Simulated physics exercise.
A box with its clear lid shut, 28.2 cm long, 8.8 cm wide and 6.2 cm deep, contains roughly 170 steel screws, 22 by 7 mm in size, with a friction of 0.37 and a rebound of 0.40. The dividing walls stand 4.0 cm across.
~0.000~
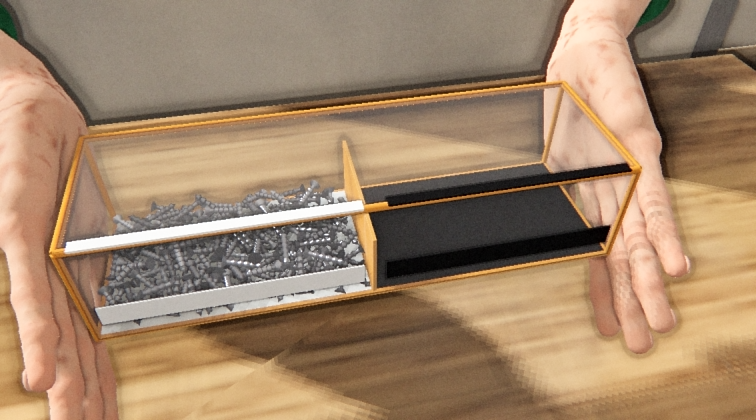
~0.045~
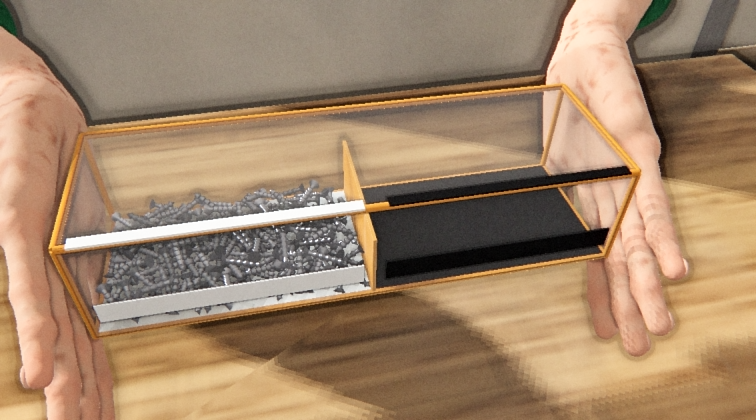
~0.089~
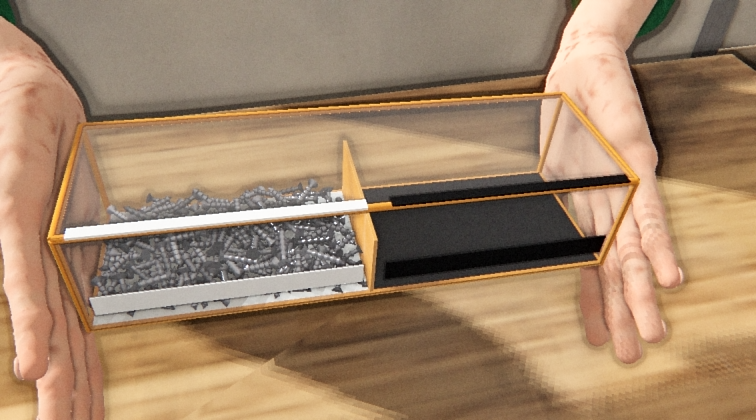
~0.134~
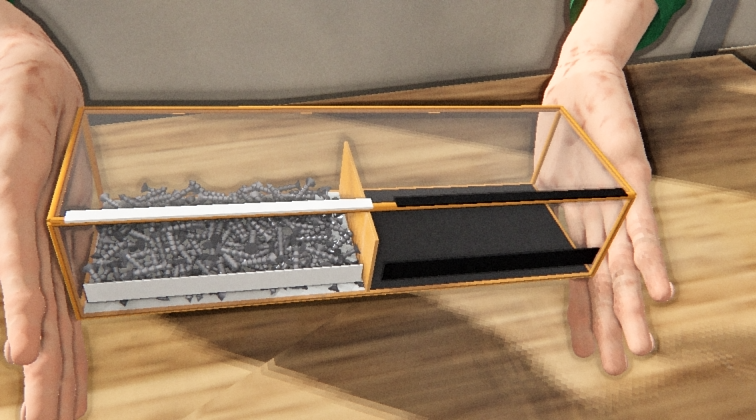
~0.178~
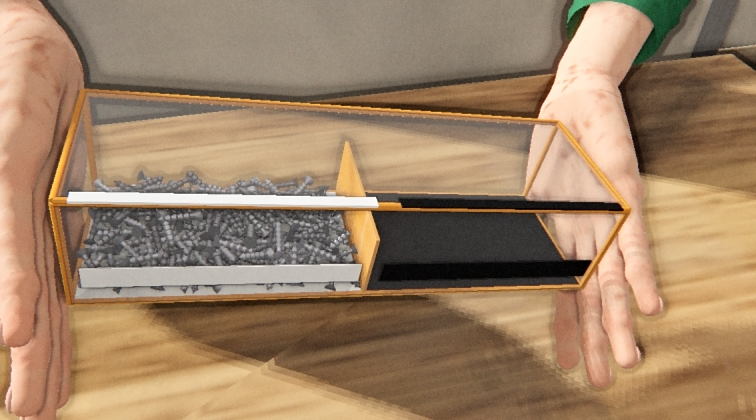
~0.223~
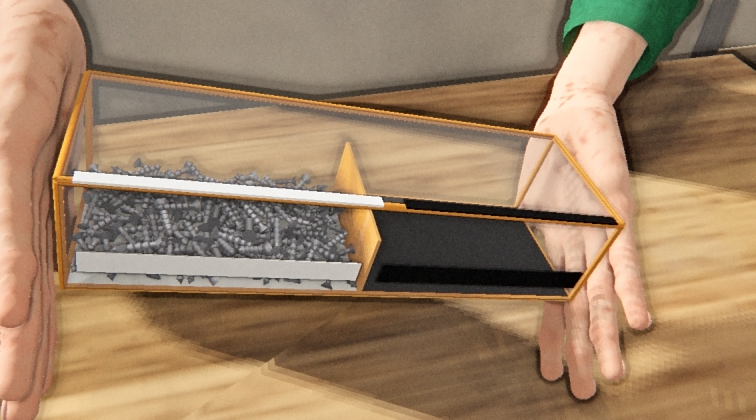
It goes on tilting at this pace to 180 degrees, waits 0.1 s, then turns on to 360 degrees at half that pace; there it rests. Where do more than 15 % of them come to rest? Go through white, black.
White over, black under.
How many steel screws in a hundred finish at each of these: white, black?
White 100; black 0.
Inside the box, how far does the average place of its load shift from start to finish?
Roughly 5.0 cm.
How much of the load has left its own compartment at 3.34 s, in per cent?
Some 0 per cent.
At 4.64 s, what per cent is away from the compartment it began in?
Some 0 per cent.
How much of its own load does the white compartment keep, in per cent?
Some 100 per cent.
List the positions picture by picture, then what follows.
Box at (370, 218); tilt 0 degrees; white 100 %, in the first frame.
Box at (371, 218); tilt 1 degrees, in the second frame.
Box at (373, 217); tilt 3 degrees, in the third frame.
Box at (377, 217); tilt 7 degrees; low side right, in the fourth frame.
Box at (380, 217); tilt 12 degrees; low side right, in the fifth frame.
Box at (384, 216); tilt 16 degrees; low side right; white 100 %. It turns about 100 degrees a second, in the sixth frame.
After 1.92 s, tilt 180 degrees; white 10 %, black 90 %; middle of all pieces near (204, 253).
After 3.34 s, tilt 117 degrees; white 100 %; middle of all pieces near (412, 302).
After 4.64 s, tilt 52 degrees; white 100 %; middle of all pieces near (240, 325).
After 5.89 s, tilt 0 degrees; white 100 %; middle of all pieces near (140, 245).
By 6.5 s all is still; white 100 %, black 0 %.
